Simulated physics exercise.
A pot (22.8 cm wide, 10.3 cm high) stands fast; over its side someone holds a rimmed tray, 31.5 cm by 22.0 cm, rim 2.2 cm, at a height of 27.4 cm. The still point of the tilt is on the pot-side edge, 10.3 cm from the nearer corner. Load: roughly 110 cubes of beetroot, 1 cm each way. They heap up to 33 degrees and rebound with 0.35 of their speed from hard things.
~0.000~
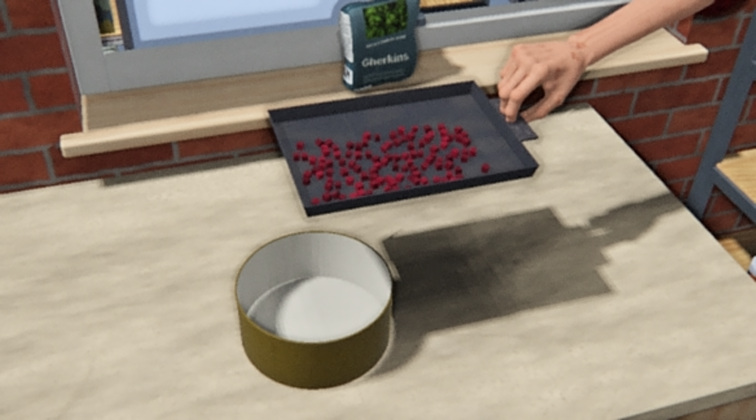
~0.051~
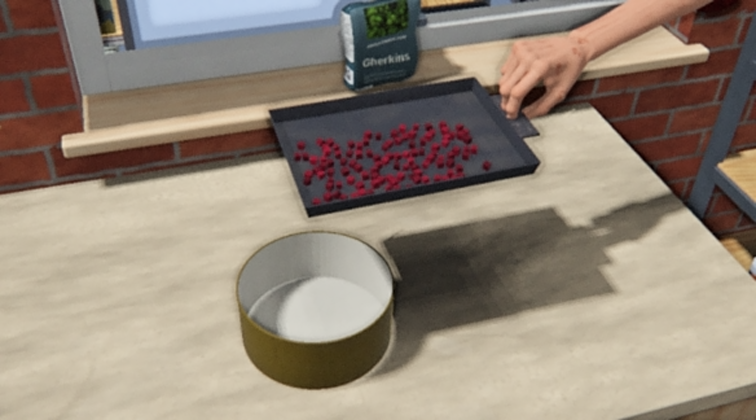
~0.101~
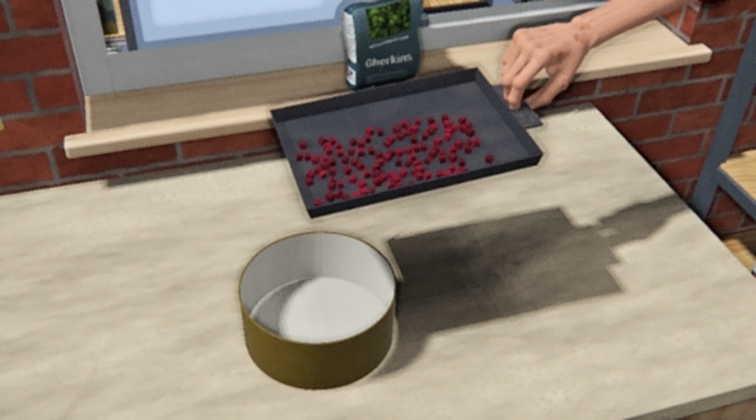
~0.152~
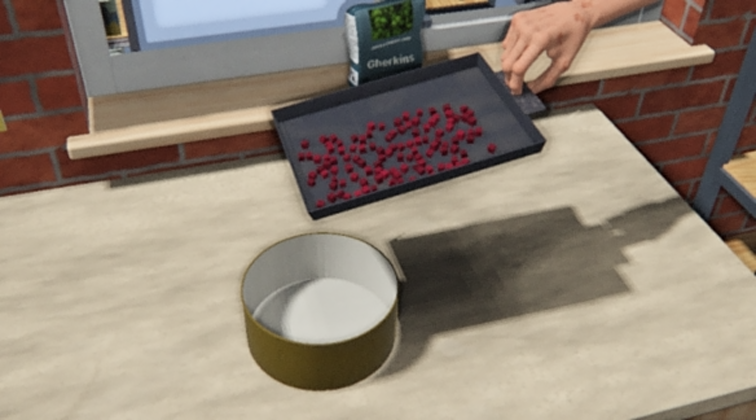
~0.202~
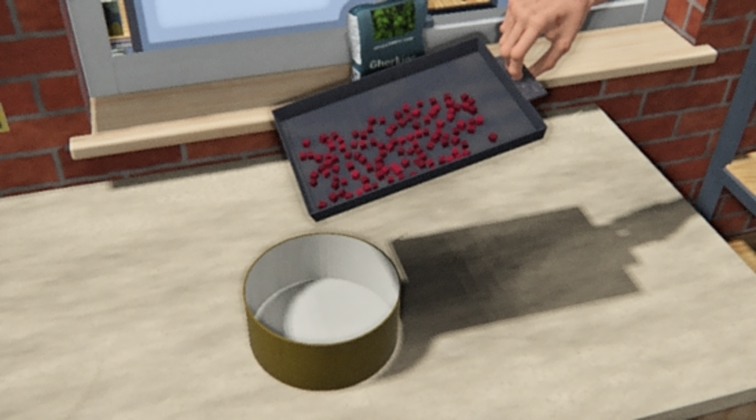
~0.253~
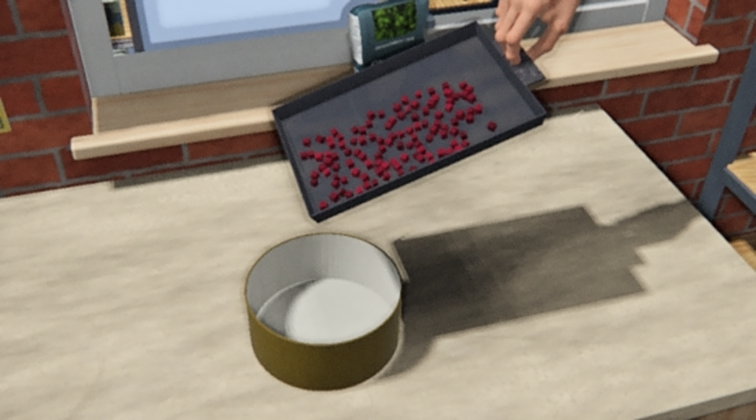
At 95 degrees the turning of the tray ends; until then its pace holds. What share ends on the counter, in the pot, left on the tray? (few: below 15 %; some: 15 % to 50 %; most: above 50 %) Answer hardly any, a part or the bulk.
Counter: A part, pot: The bulk, tray: Hardly any.
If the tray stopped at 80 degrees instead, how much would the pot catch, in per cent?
It would be near 40 per cent.
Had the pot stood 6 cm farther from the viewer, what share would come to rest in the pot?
In that case some 40 per cent.
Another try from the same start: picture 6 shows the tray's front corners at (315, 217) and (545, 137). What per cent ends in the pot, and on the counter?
Pot 85, counter 15.
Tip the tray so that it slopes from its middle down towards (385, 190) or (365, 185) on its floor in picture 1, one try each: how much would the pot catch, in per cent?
About 80 and 95 per cent.
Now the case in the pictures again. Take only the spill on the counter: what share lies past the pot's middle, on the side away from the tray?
About 100 per cent.
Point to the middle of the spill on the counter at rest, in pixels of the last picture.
Near (113, 405).
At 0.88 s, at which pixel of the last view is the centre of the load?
At about (293, 219).
Then, at 0.63 s, tilt 56 degrees; the tray holds 100 %, the pot 0 %.
After 0.88 s, tilt 81 degrees; the tray holds 50 %, the pot 5 %.
After 1.23 s, tilt 95 degrees; the tray holds 35 %, the pot 35 %.
By 2.6 s all is still; counter 30 %, pot 65 %, tray 5 %.
